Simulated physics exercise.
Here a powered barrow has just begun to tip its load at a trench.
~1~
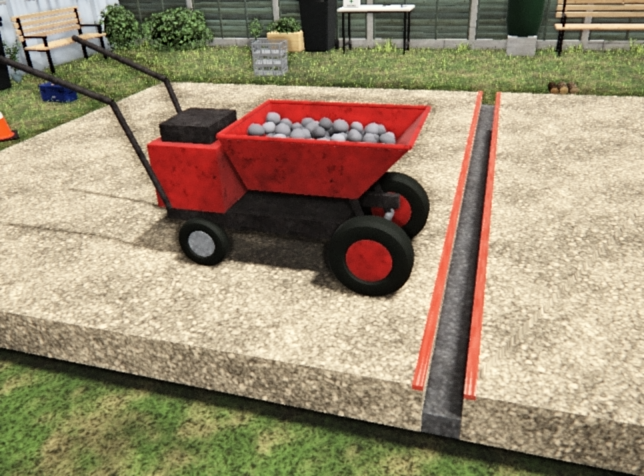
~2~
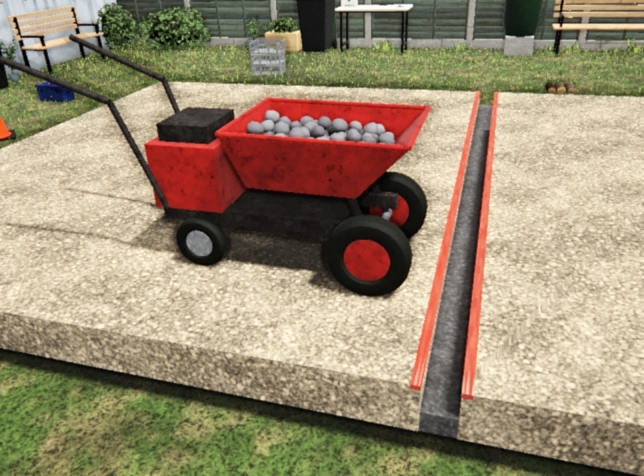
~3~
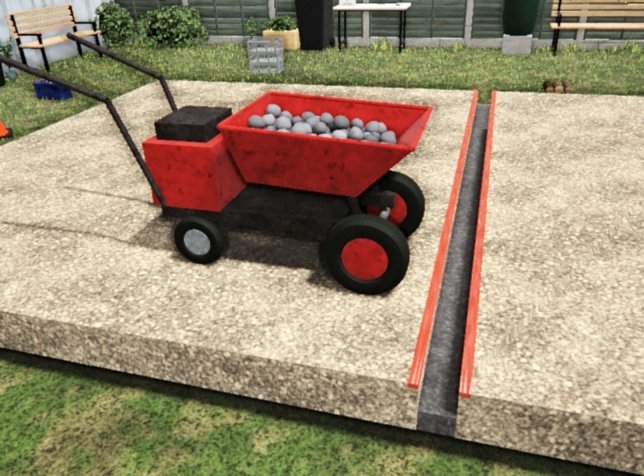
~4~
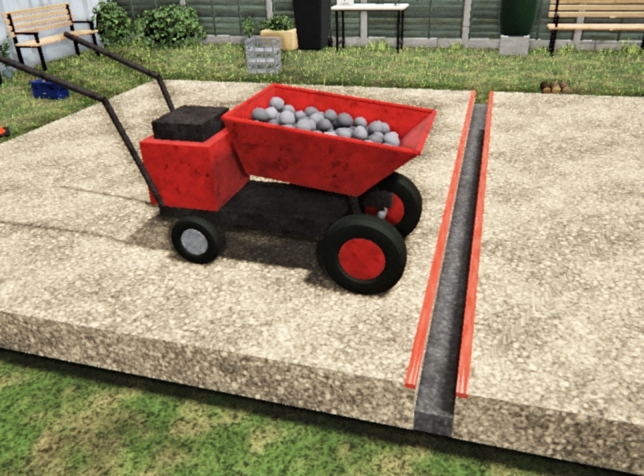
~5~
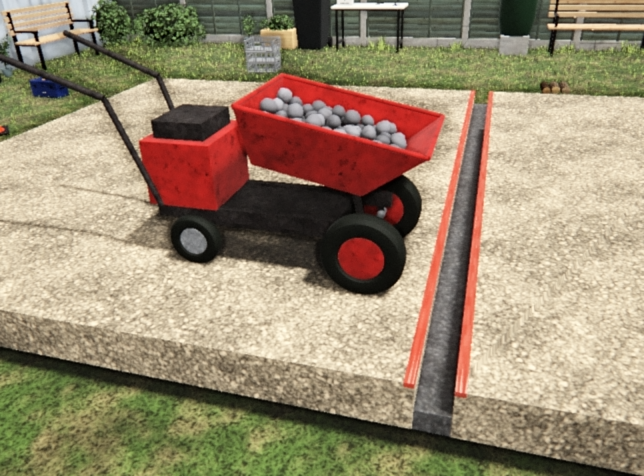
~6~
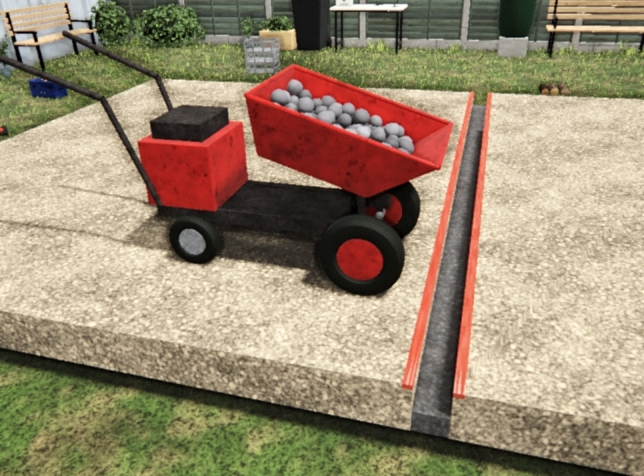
At the start, a red powered barrow full of grey cobbles stands on a pale slab, its skip level beside a narrow, red-edged trench. The skip then tilts gradually toward the trench on the right, its back end rising until it is clearly tipped, with the cobbles still inside.
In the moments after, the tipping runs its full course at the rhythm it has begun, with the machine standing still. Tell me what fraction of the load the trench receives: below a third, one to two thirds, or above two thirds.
By the look of it, the trench catches a lesser share, below one-third.
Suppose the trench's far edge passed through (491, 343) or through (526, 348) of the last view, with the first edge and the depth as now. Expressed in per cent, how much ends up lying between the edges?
I'd say some 0 in a hundred, followed by 50 in a hundred.
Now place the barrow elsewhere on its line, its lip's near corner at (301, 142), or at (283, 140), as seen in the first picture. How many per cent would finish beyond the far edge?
10 and 10 percent, in that order.
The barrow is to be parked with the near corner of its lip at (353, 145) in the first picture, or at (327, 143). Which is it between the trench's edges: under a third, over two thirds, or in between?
Spot one gives the middle third, spot two gives the middle third.
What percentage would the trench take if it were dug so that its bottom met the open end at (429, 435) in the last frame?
That would give roughly 0 percent.
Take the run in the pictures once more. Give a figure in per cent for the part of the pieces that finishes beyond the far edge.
About 90 per cent.
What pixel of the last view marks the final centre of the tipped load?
About (543, 279).
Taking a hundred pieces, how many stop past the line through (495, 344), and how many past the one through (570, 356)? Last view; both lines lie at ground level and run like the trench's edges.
Around 80 percent for the first and 30 percent for the second.
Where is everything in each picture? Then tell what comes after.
The first picture shows lip of the skip at (409, 148), level; top of the load at (319, 133), round cobbles; first edge of the trench at (429, 332); far edge at (475, 339), the trench under half as wide as the skip, and about as deep as wide.
The second picture shows lip of the skip at (409, 149), level; top of the load at (303, 135).
The third picture shows lip of the skip at (412, 150), tipped barely; top of the load at (305, 131).
The fourth picture shows lip of the skip at (418, 153), tipped a little; top of the load at (294, 133).
The fifth picture shows lip of the skip at (428, 159), tipped a little; top of the load at (302, 127).
The sixth picture shows lip of the skip at (438, 168), tipped clearly; top of the load at (306, 106); first edge of the trench at (419, 332); far edge at (465, 339).
Soon, skip tipped steeply; all in the skip.
A while on, skip tipped right over; about half in the skip; about a third beyond it; a stray few falling.
Towards the end, skip tipped right over; a small part in the skip; most beyond it.
Finally, skip tipped right over; a small part in the skip; a stray few in or heaped over the trench; most beyond it.
